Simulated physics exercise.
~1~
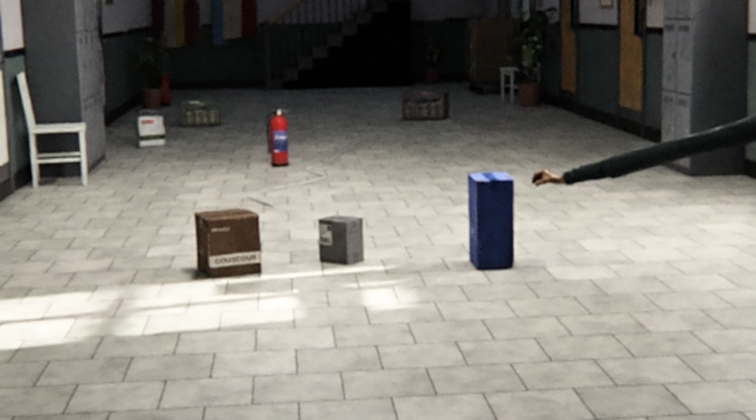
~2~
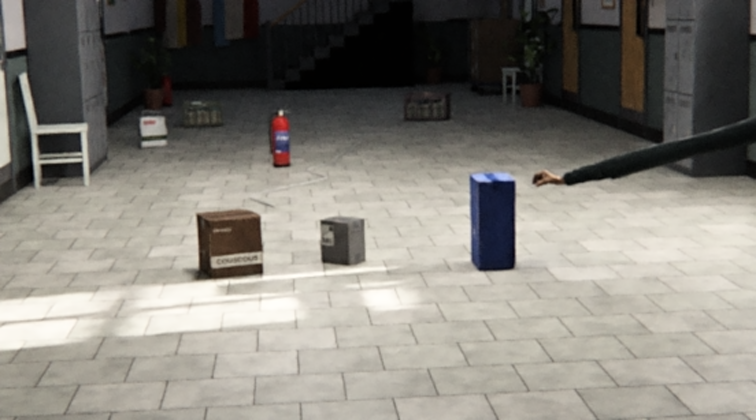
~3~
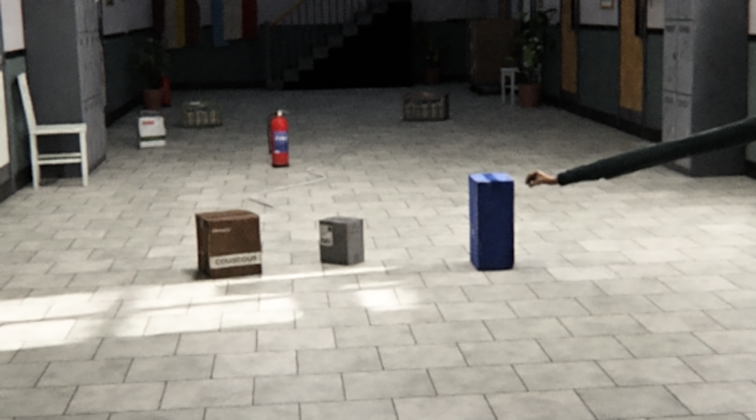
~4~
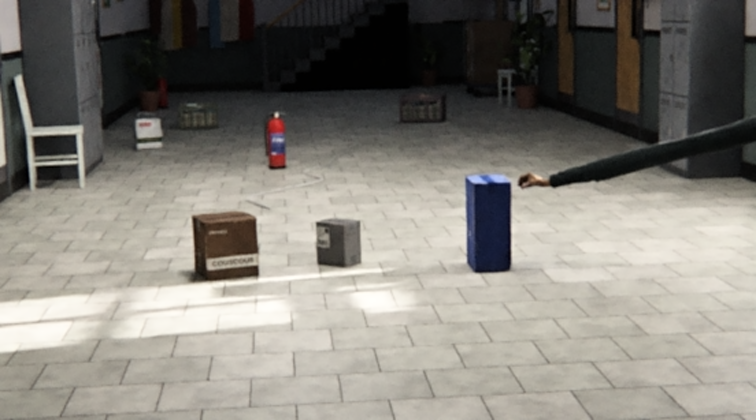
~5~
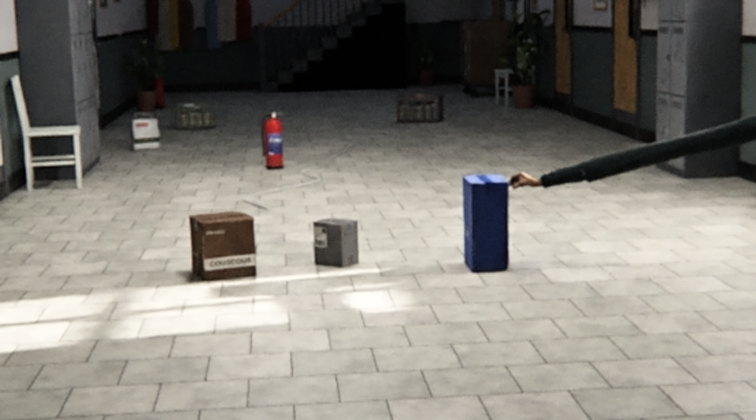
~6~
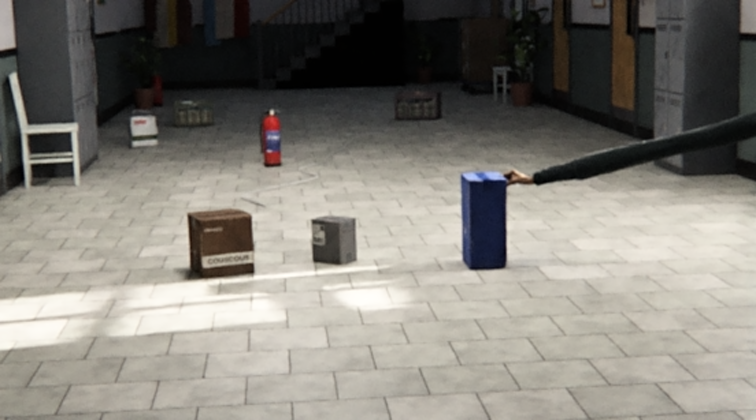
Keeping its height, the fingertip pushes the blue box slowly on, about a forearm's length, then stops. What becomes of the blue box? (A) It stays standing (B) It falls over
It falls over.
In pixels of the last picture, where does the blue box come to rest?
Around (415, 249).
Then, 0.40 s after the last picture, blue box tipped 14° from how it was near (473, 218).
Then, 0.90 s after the last picture, blue box tipped 35° from how it was near (455, 219).
Then, 1.10 s after the last picture, blue box tipped 61° from how it was near (435, 229).
Then, 1.30 s after the last picture, blue box on its side near (416, 245).
At rest, tipped over on the floor, blue box. Seen from the same camera at the end, blue box near (415, 249).
